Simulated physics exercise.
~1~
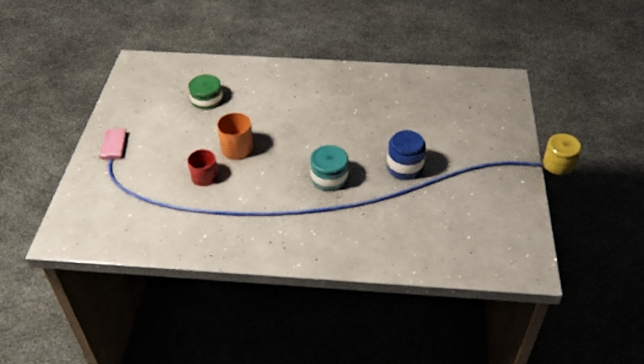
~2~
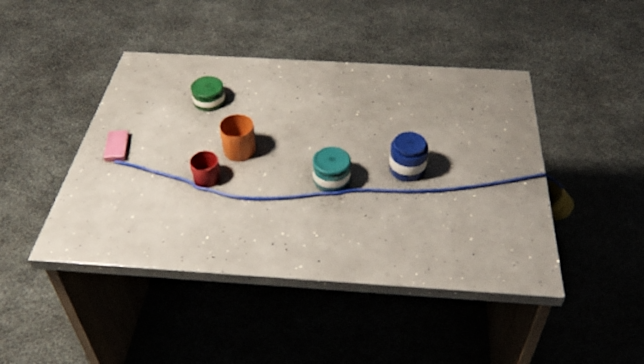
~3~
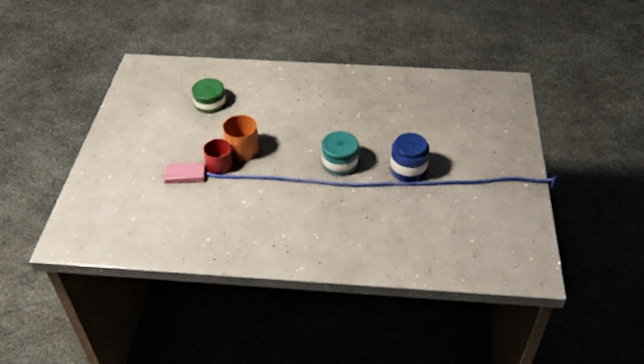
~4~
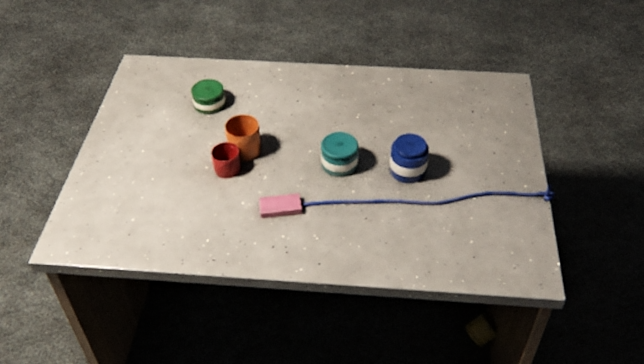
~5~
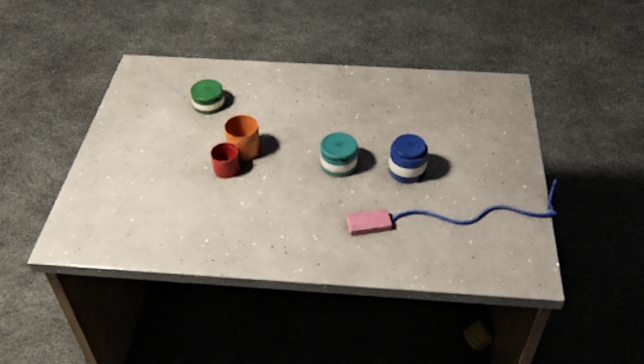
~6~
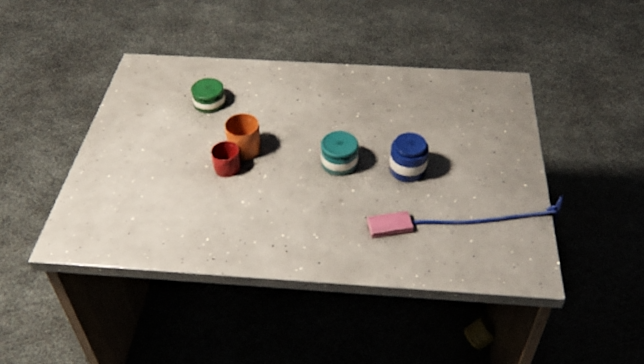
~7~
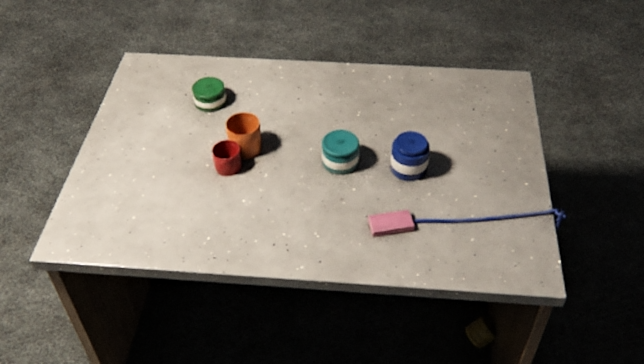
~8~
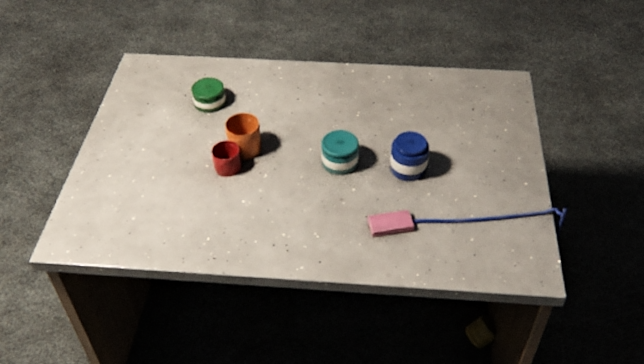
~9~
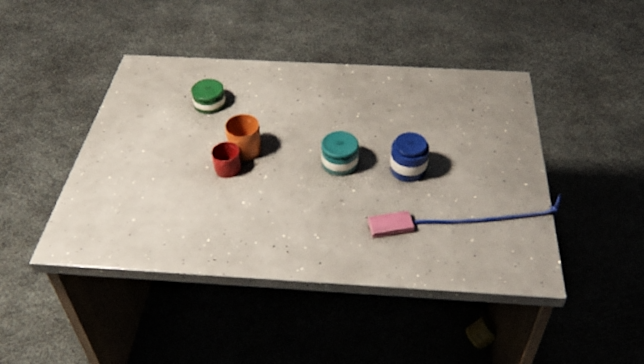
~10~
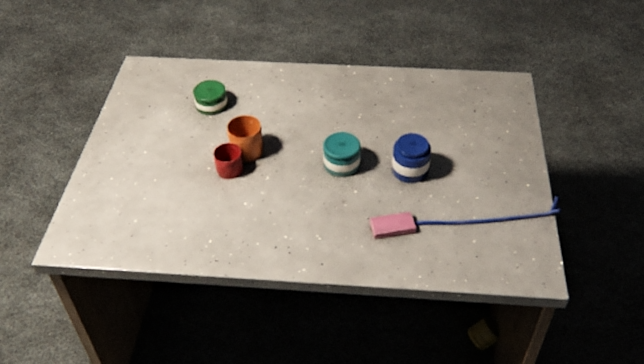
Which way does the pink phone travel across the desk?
The pink phone slides to the right, as the viewer sees it, and comes to rest still on the desk.
